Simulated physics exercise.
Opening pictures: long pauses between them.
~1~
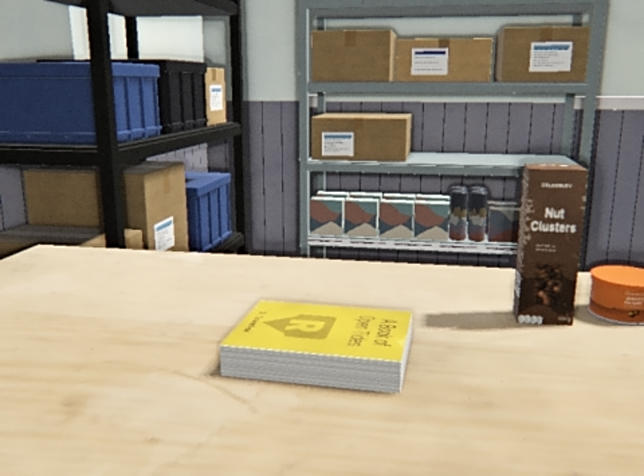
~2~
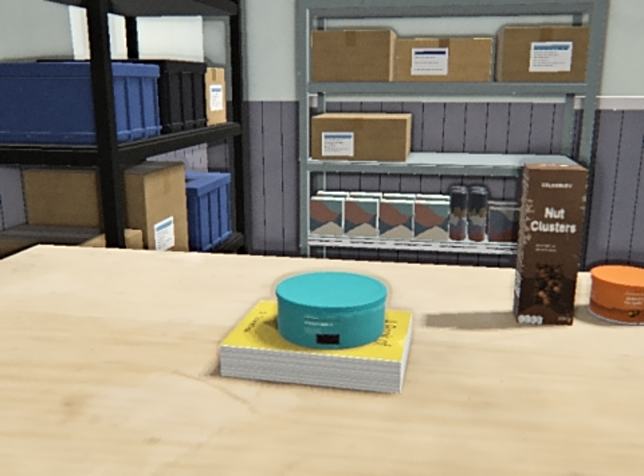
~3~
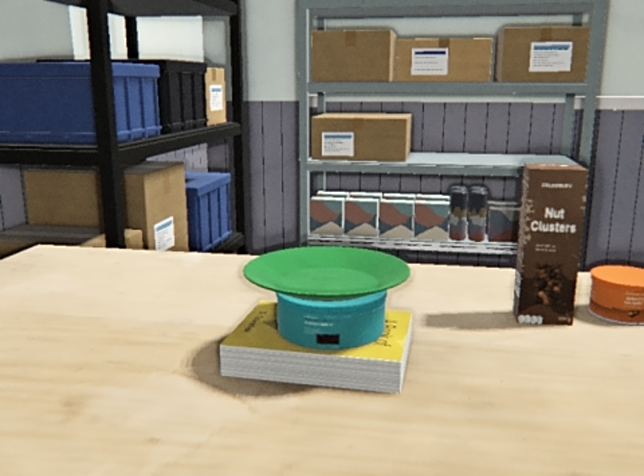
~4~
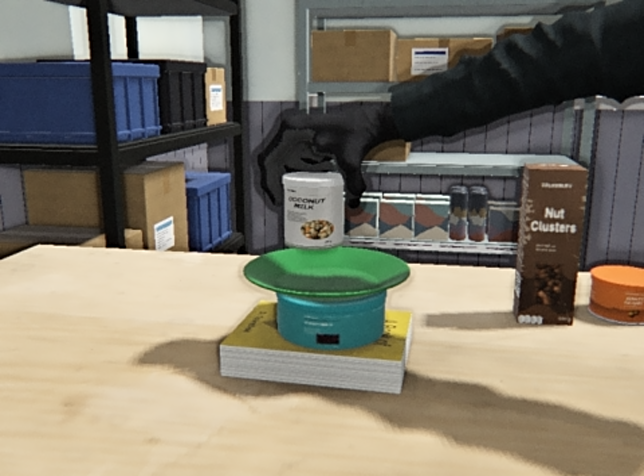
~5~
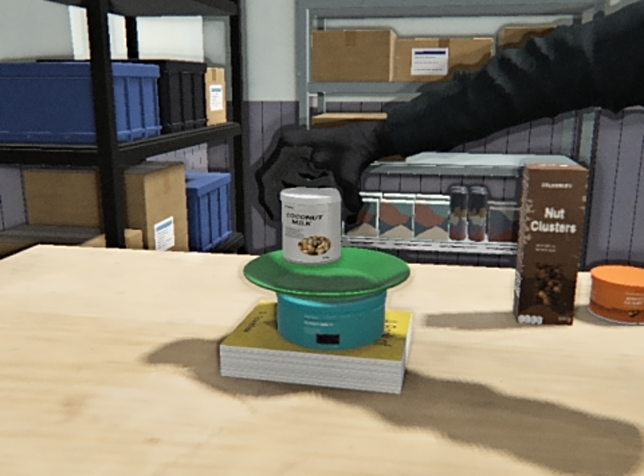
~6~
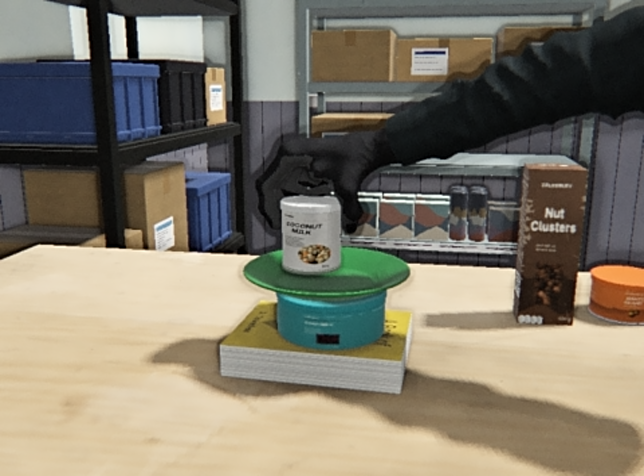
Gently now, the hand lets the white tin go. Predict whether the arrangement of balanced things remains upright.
I expect the pile to stay intact.
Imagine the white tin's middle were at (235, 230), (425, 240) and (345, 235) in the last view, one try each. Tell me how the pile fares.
Try one: It topples; try two: It topples; try three: It stands firm.
Then, 0.30 s later than the last frame, all is still.
Then, 0.70 s later than the last frame, white tin resting near (311, 235).
When it is over, all 6 as before. End places, in pixels of the last picture, white tin near (311, 235). The pile holds.
